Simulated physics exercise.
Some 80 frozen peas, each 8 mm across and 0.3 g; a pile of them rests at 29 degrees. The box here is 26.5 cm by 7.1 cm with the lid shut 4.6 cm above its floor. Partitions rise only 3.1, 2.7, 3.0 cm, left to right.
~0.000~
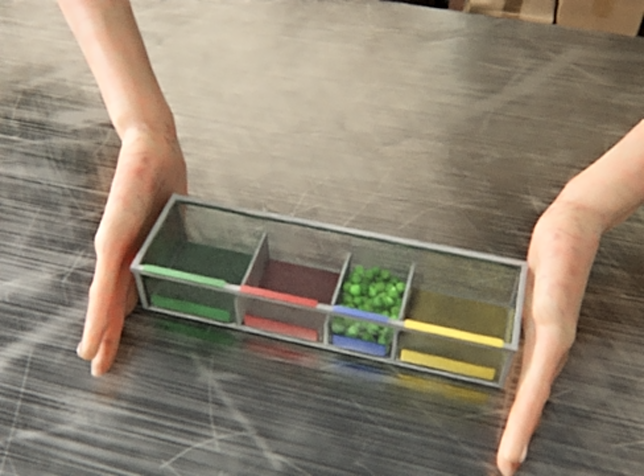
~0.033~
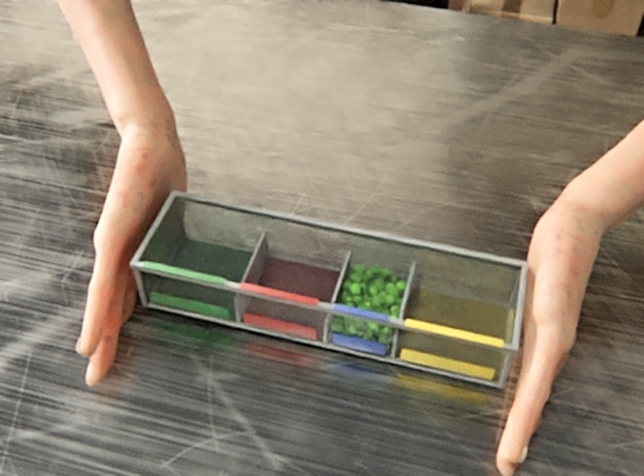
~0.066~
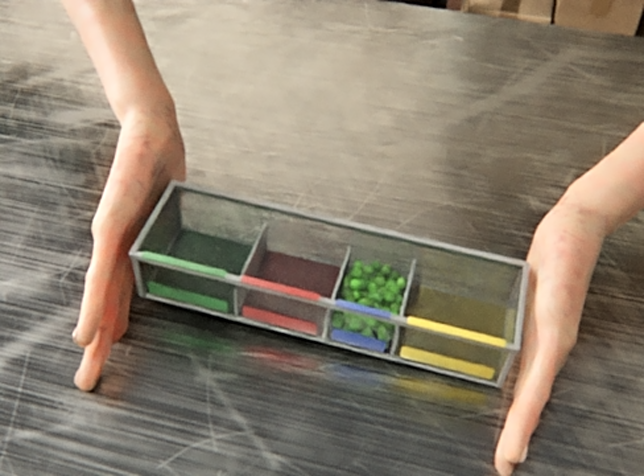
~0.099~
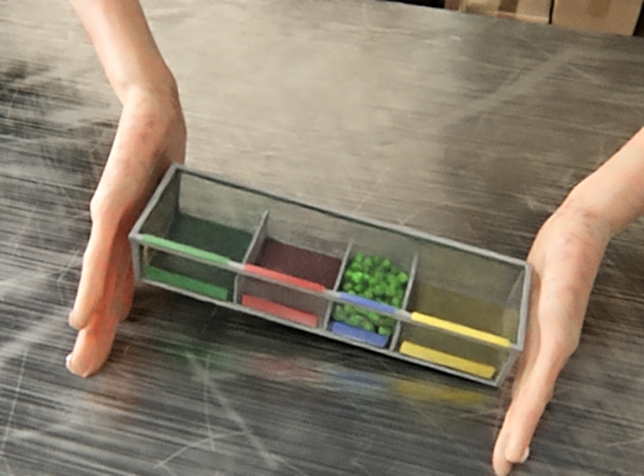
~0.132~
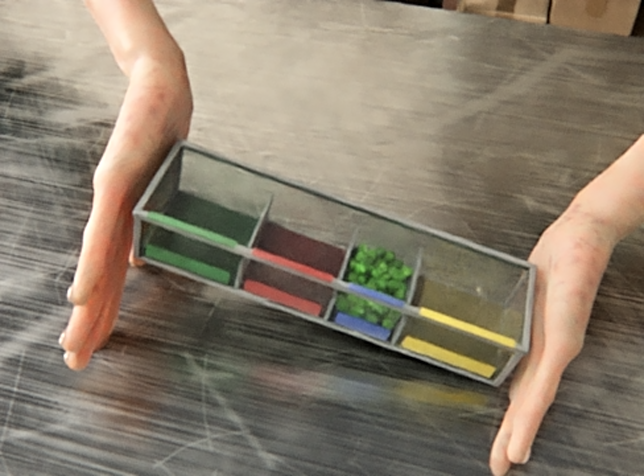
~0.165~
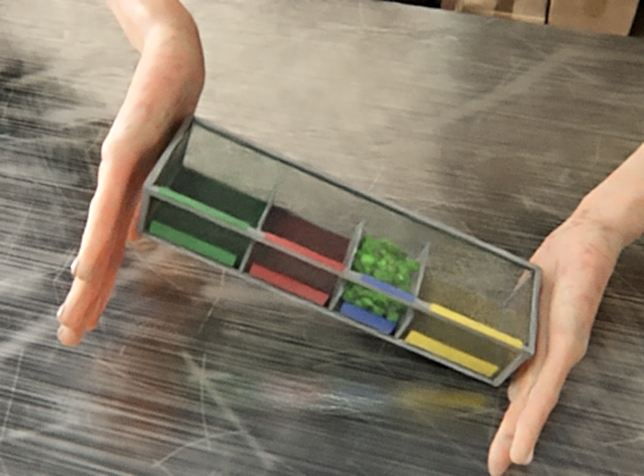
On a scratched metal tabletop, two hands hold the ends of a clear, lidded box with four colour-marked compartments, green peas piled in the blue one. The left hand raises its end, slowly at first and then faster, until the box slants down to the right, the peas still in the blue section.
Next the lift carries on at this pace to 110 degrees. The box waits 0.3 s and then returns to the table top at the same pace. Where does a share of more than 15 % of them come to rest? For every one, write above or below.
Red below, blue above, green below, yellow above.
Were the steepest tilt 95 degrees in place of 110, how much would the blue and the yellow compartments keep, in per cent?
Shares: Blue 35 and yellow 65, in per cent.
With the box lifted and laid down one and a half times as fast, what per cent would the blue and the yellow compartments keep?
Final split: Blue = 75 %, yellow = 25 %.
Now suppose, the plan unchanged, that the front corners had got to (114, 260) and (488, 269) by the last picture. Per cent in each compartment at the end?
Final per cent - red: 10; blue: 0; green: 90; yellow: 0.
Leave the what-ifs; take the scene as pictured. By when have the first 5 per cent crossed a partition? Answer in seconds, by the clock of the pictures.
It comes at roughly 0.60 s.
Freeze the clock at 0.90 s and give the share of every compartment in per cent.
The split is red at 0, blue at 60, green at 0 and yellow at 40 per cent.
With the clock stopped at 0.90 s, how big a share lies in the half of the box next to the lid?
Around 80 %.
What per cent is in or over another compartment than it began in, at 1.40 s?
Close to 45 in a hundred.
Then, at 0.90 s, tilt 110 degrees; blue 60 %, yellow 40 %.
After 1.40 s, tilt 61 degrees; blue 55 %, yellow 45 %.
After 1.96 s, tilt 0 degrees; blue 50 %, yellow 50 %.
By 2.4 s all is still; red 0 %, blue 50 %, green 0 %, yellow 50 %.
